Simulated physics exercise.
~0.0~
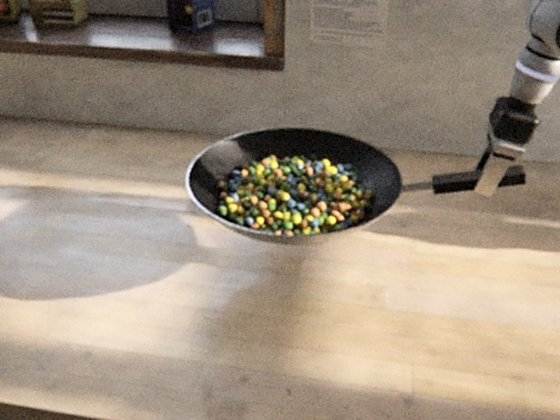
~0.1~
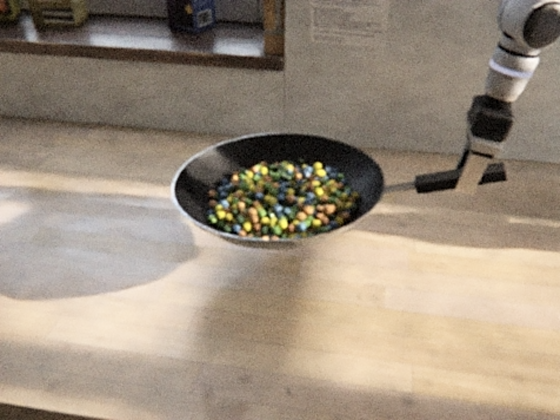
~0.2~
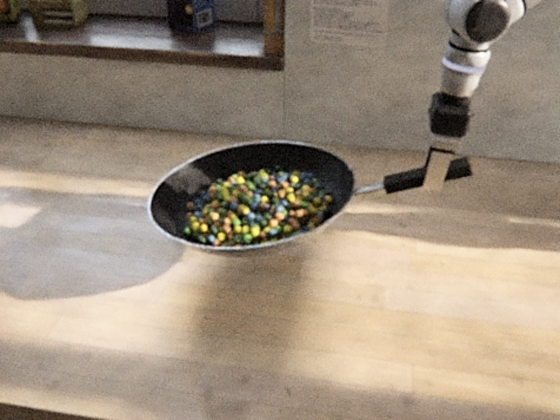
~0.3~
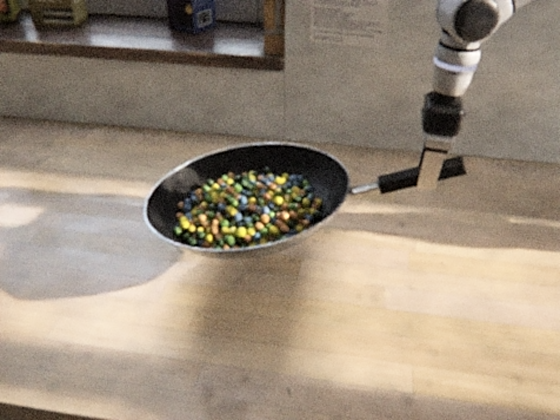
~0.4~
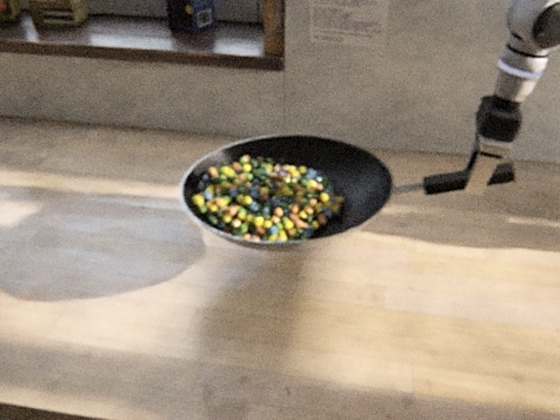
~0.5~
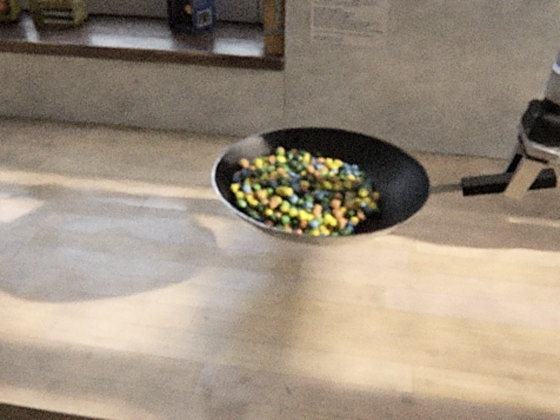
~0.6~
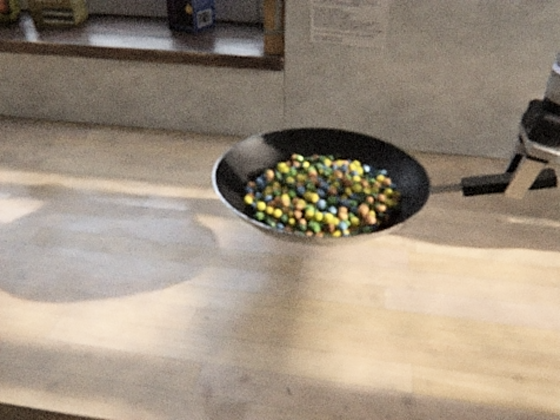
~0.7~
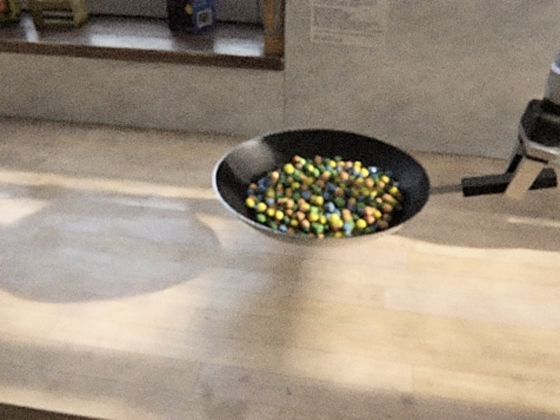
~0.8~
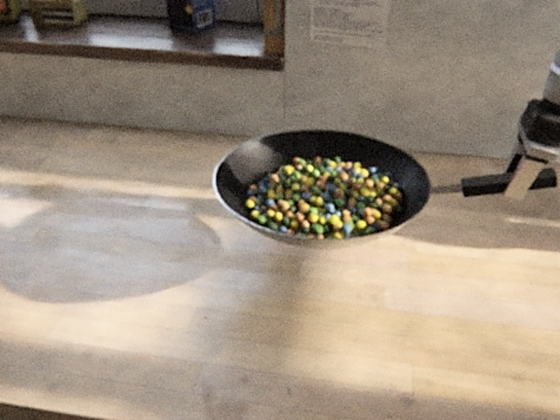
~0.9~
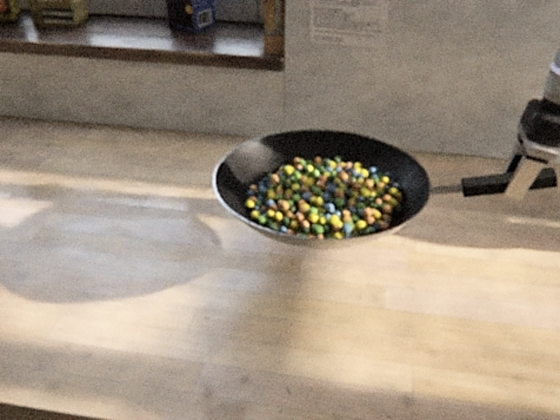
A robot arm held a dark frying pan full of colourful round sweets above a wooden surface, moved it left, then swung it back farther right, and the sweets shifted inside before settling, with none seen spilling as the pan came to rest.
